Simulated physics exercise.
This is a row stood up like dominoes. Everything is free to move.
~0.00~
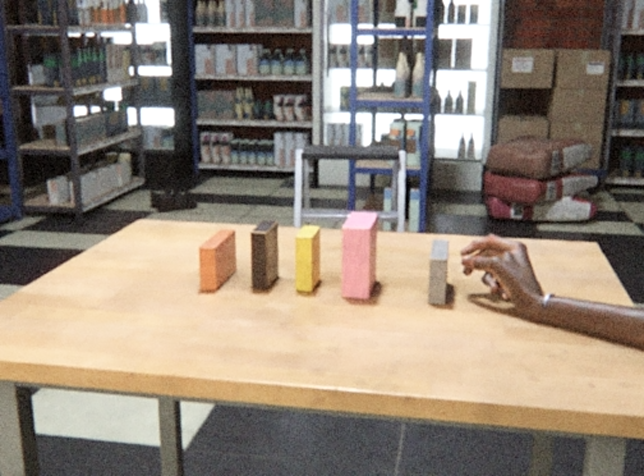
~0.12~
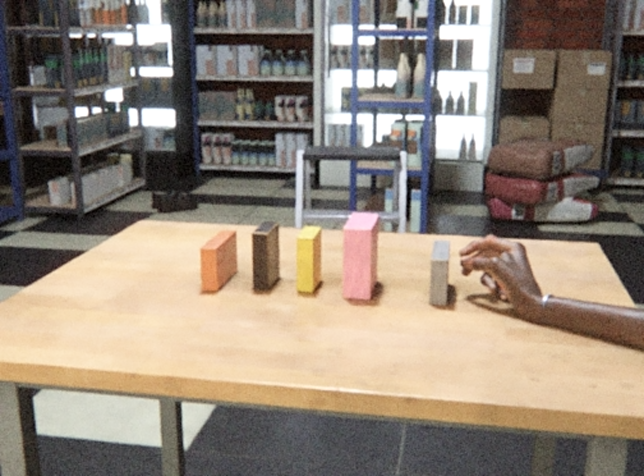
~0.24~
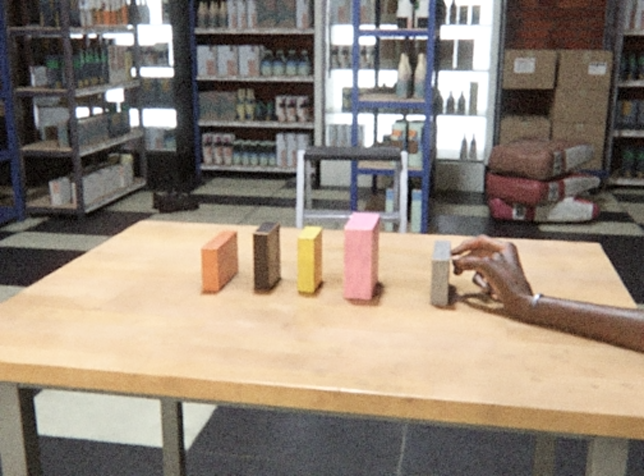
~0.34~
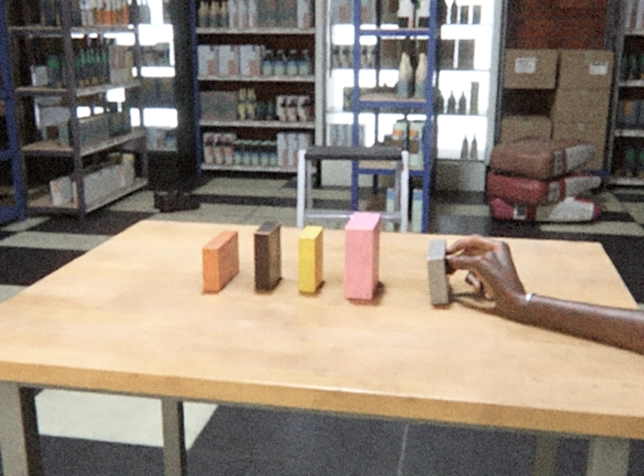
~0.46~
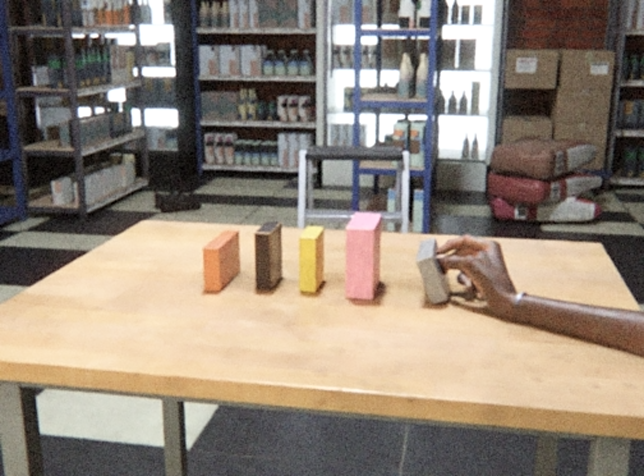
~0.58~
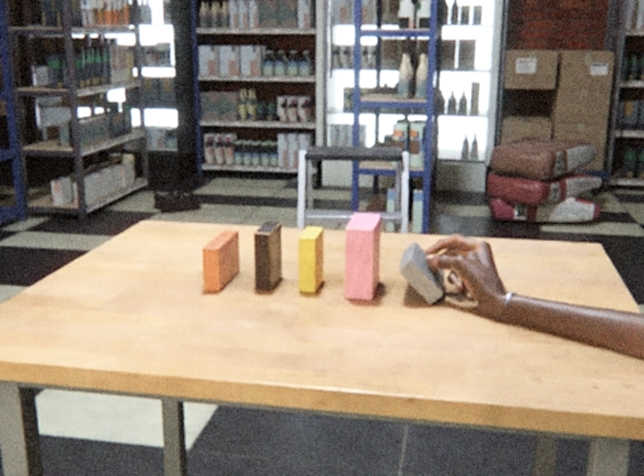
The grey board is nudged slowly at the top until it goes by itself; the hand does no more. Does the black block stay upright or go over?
The black block stays upright.
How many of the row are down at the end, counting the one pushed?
1 of them.
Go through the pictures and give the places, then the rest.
Black block (265, 254); yellow block (308, 259), in the first picture.
Yellow block (309, 259); pink block (361, 255), in the second picture.
Yellow block (310, 259); pink block (362, 255), in the third picture.
Grey board 7° over; yellow block (311, 259); pink block (363, 255), in the fourth picture.
Grey board 22° over; yellow block (311, 259); pink block (364, 255), in the fifth picture.
Grey board 46° over; black block (269, 255); yellow block (311, 260), in the sixth picture.
After 0.92 s, grey board 90° over.
After 1.26 s, black block resting near (269, 255).
At rest (1.6 s), all 3 in place. Seen from the same camera at the end, black block near (269, 255).
